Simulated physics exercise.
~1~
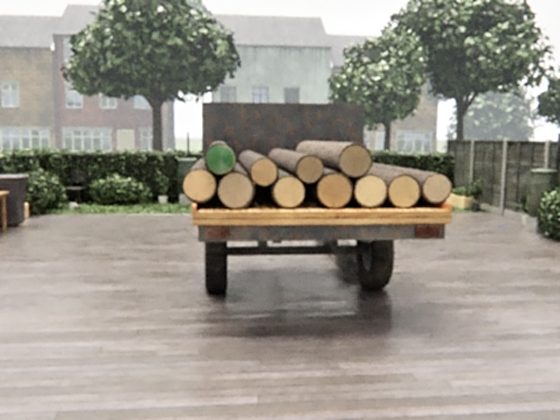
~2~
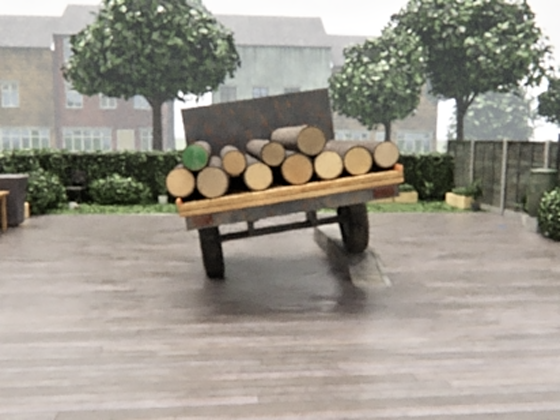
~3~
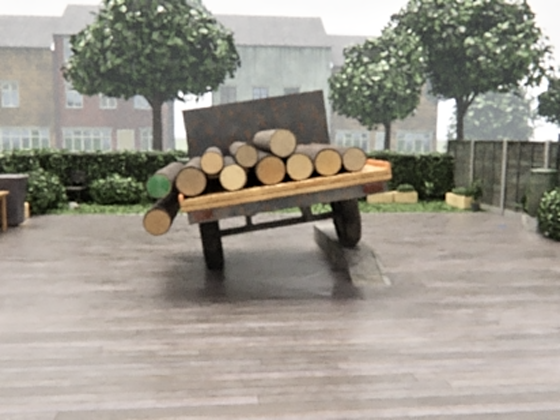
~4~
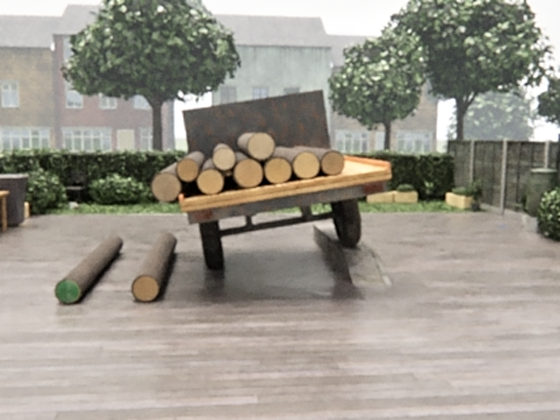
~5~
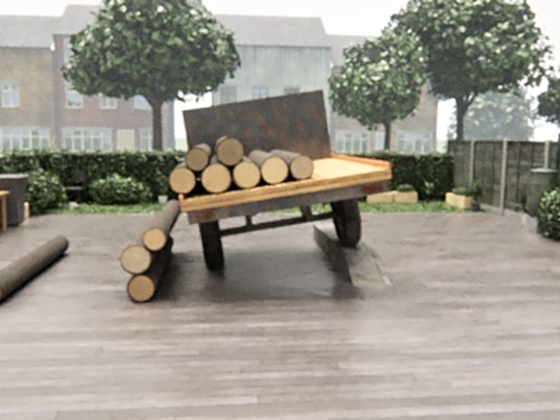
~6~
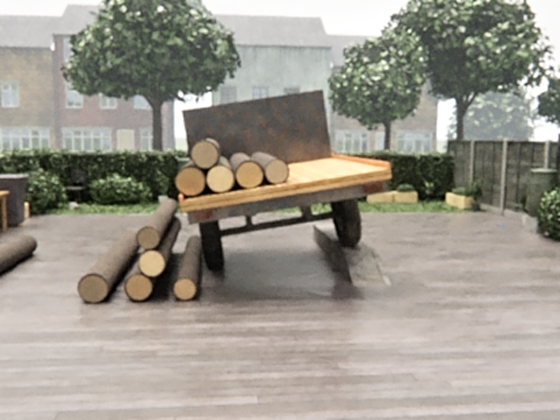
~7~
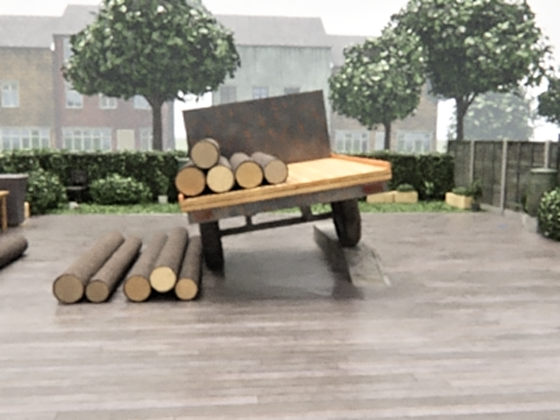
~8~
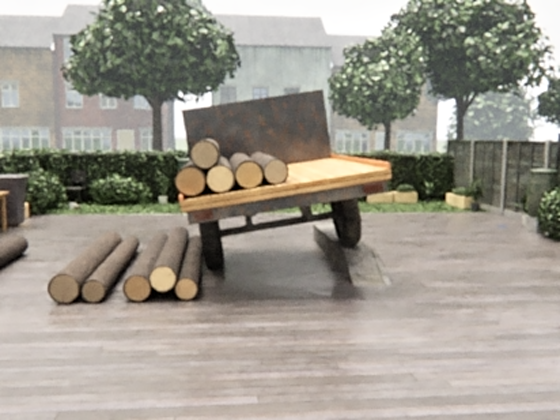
Logs roll left off a tilting flat trailer, the green one too, leaving four aboard.
